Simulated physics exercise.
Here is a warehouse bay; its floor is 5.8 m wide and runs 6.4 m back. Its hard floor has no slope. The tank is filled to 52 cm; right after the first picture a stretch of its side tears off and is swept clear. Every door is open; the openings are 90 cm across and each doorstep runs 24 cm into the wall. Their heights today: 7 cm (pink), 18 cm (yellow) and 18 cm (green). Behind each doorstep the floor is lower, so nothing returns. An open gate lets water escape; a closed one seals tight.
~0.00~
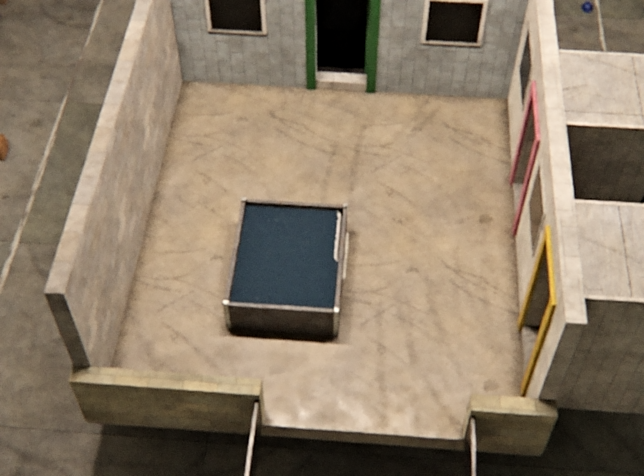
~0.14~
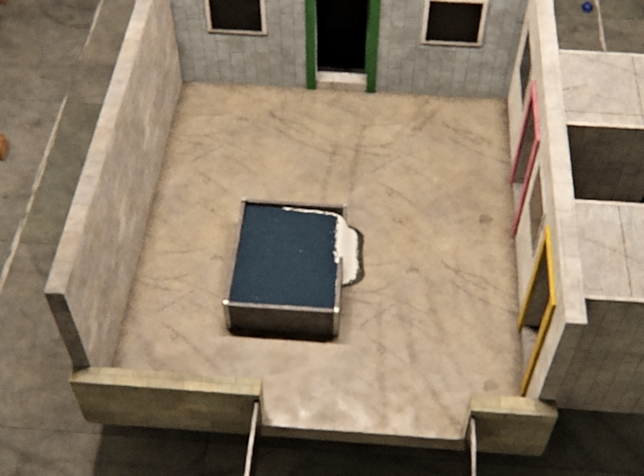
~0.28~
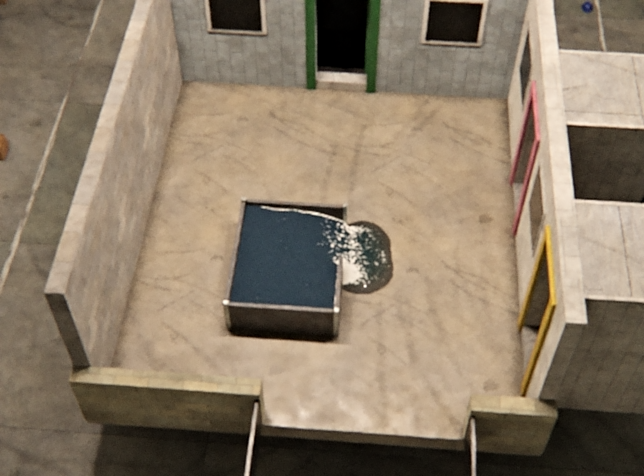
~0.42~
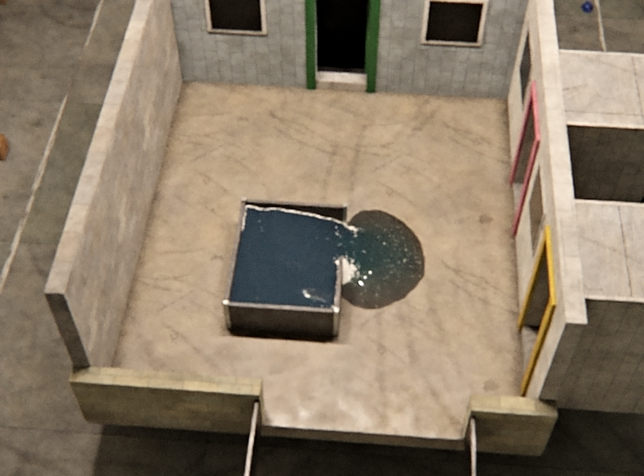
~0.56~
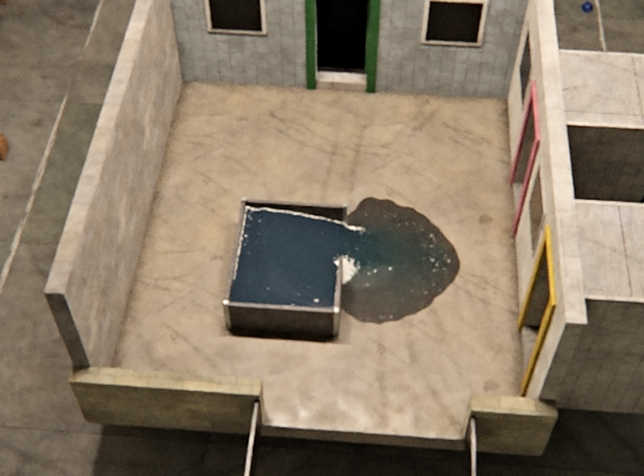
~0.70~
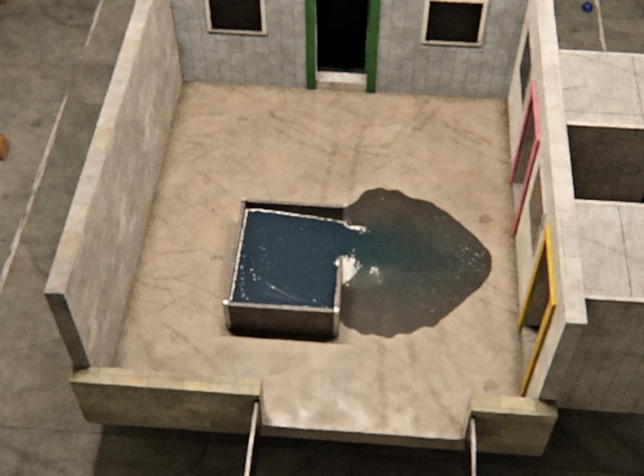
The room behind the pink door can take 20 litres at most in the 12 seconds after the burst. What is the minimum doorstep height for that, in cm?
It would have to be roughly 13 cm high.
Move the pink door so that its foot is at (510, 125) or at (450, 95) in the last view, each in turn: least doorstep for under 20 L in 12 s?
Roughly 8.5 and 10.0 cm.
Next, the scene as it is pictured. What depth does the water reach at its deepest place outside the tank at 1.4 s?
Up to some 28 cm.
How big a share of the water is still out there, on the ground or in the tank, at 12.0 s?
Roughly 82 in a hundred.
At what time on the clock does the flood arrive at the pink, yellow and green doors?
Arrival: Pink 1.2 s, yellow 1.6 s, green 4.0 s.
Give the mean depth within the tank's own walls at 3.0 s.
Some 23 cm.
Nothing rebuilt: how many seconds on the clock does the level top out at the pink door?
At about 2.0 s.
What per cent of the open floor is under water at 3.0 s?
Near 30 per cent is wet.
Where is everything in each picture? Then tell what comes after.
In the first picture, still water, 52 cm deep, in the tank at (288, 256); the pink door at (524, 164) is dry.
In the second picture, the front is at (357, 276), 0.3 m from the gap at (341, 248); 0.2 m2 of floor is wet, 52 cm left at the back.
In the third picture, the front is at (385, 278), 0.7 m from the gap at (341, 249); 0.7 m2 of floor is wet, 52 cm left at the back.
In the fourth picture, water pours out at (341, 250) and has run 1.2 m, to (417, 273); about 6 cm deep outside, 52 cm at the back.
In the fifth picture, water pours out at (341, 250) and has run 1.7 m, to (453, 269); about 5 cm deep outside, 47 cm at the back.
In the sixth picture, the front is at (484, 271), 2.2 m from the gap at (341, 249); 3.5 m2 of floor is wet, 44 cm left at the back; 1.0 m in a straight line remain to the pink door at (524, 164).
After 1.4 s water covers 20 % of the floor, deepest (28 cm) near (352, 247); 12 cm at the pink door, 1 litre in over its 7 cm doorstep.
After 3.0 s water covers 30 % of the floor, deepest (20 cm) near (525, 428); 14 cm at the pink door, 60 litres in over its 7 cm doorstep.
After 12.0 s water covers 95 % of the floor, deepest (6 cm) near (131, 290); 4 cm at the pink door, 89 litres in over its 7 cm doorstep.
At the pink door as built, the water arrived by 1.2 s and peaked near 18 cm at 2.0 s.
Run again over the same 12 s with other heights there, 36 litres in over 11 cm, 10 litres over 15 cm. The limit of 20 litres is kept from about 13 cm up.
